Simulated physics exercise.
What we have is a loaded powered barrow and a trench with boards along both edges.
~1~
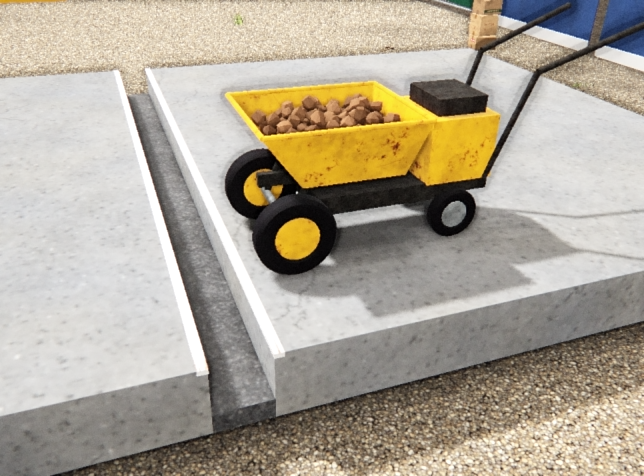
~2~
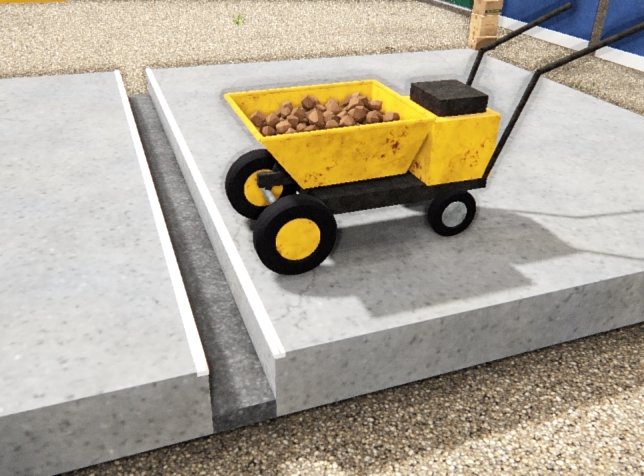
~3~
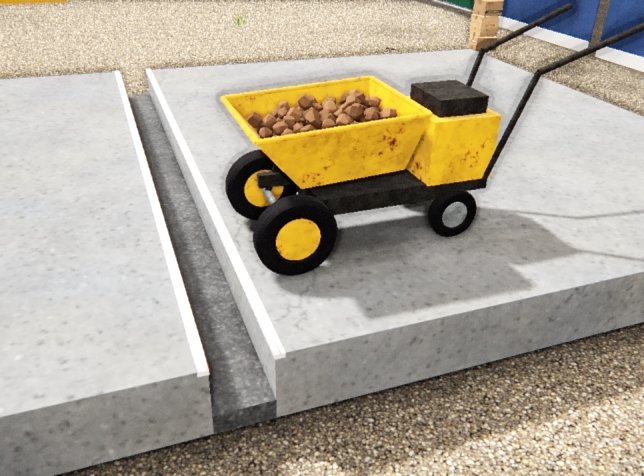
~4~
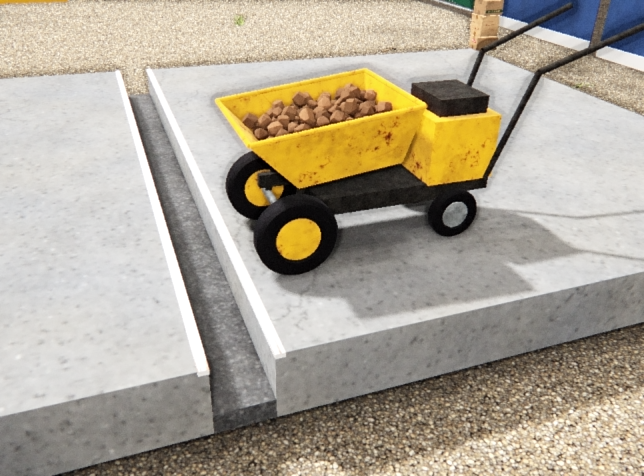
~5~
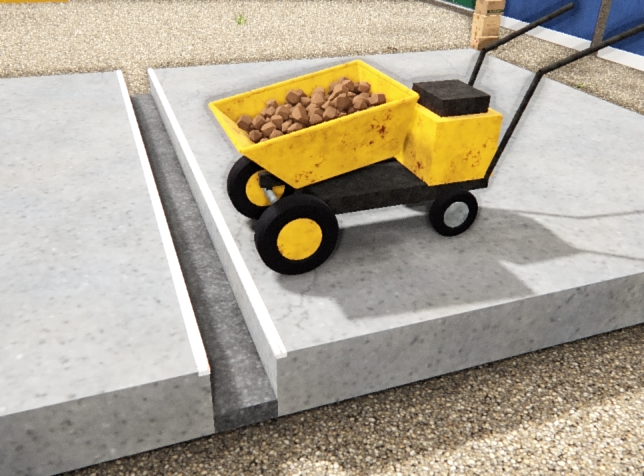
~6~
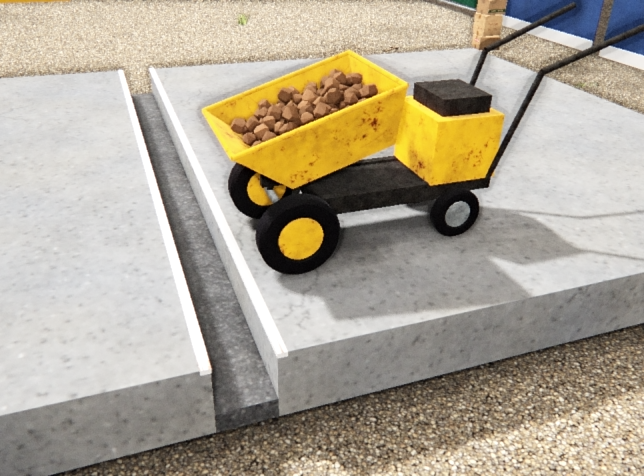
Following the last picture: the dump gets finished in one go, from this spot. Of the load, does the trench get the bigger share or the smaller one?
Minority in.
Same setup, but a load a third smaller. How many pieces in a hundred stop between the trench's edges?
Share between the edges: Approx. 10 %.
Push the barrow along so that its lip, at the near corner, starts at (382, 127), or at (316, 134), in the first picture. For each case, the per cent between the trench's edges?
First spot: About 60 percent; second spot: About 70 percent.
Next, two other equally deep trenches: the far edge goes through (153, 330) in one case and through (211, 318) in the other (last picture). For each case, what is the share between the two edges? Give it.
Around 50 percent first, around 0 percent second.
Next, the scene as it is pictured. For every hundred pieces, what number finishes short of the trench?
About 0 %.
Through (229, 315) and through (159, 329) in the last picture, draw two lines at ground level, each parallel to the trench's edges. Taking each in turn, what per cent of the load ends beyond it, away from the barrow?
Result, first then second: 100 %, 70 %.
Just after the last frame, skip tipped steeply; every one in the skip.
A moment on, skip tipped right over; roughly two thirds in the skip; roughly a quarter beyond it; about a tenth falling.
Further on, skip tipped right over; about a tenth in the skip; just a few in or heaped over the trench; the larger part beyond it.
When it is over, skip tipped right over; just a few in the skip; just a few in or heaped over the trench; almost all beyond it.
